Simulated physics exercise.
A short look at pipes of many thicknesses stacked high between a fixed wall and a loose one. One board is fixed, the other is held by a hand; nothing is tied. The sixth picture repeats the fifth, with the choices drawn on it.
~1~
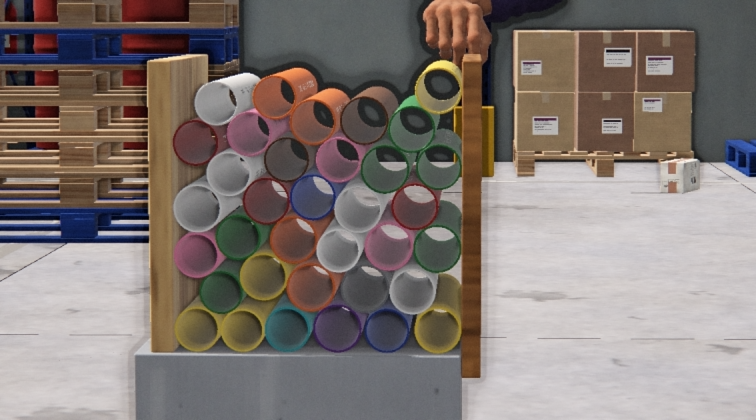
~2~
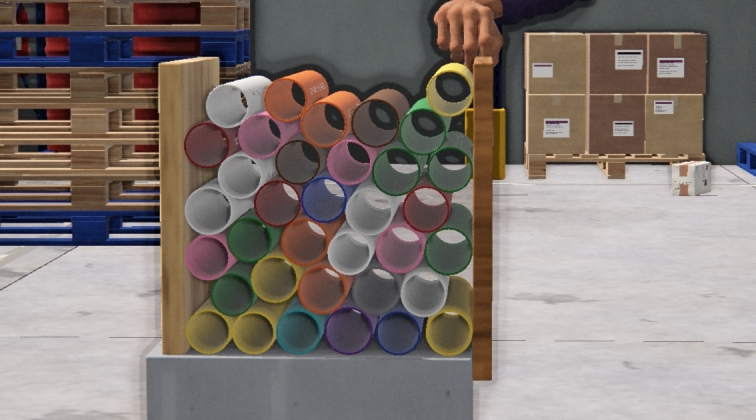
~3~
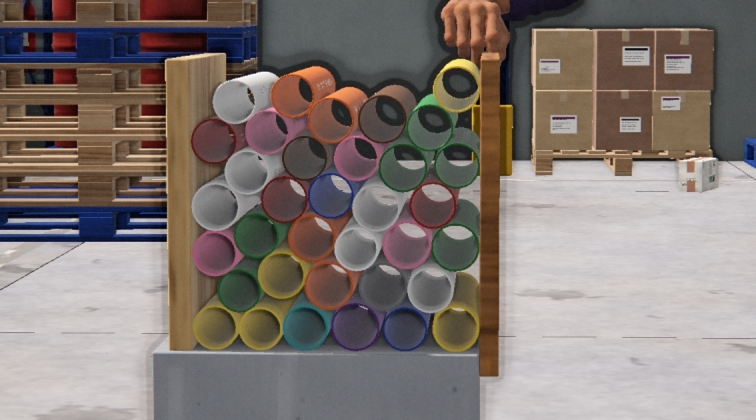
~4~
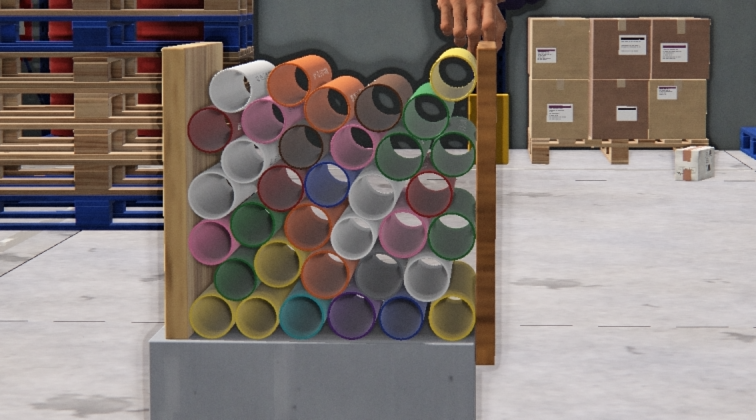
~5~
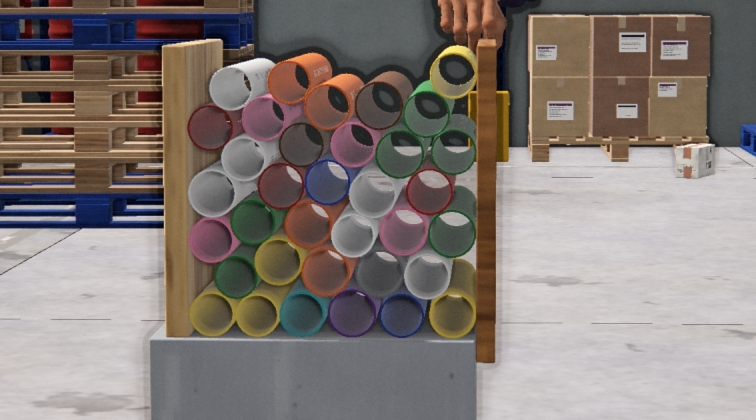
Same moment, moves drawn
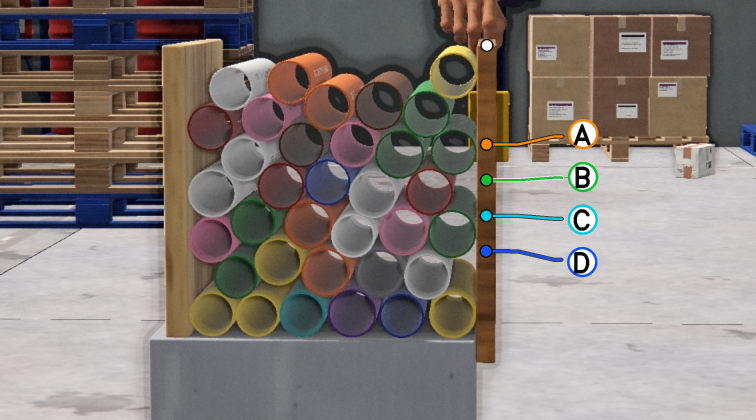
Colourful pipes sitting stacked between two upright boards, a hand gripping the right board, while the view shifts slightly around them.
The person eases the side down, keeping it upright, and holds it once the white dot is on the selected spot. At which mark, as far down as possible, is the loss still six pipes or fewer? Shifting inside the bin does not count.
The lowest mark that will do is D.
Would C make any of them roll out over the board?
At C: Yes.
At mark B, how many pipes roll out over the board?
At B the number is one.
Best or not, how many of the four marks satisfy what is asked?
Four of the four.
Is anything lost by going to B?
At B: Yes.
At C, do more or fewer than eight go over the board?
Fewer than eight.
On the marked copy, A at (486, 145); B at (486, 180); C at (486, 216); D at (486, 251); the white dot at (487, 46).
Following D. Soon after the start, top of the board (477, 133).
Later, top of the board (476, 231).
In the end, top of the board (476, 250), four out over the board.
As for the rest, A one out over the board; B one out over the board; C four out over the board.
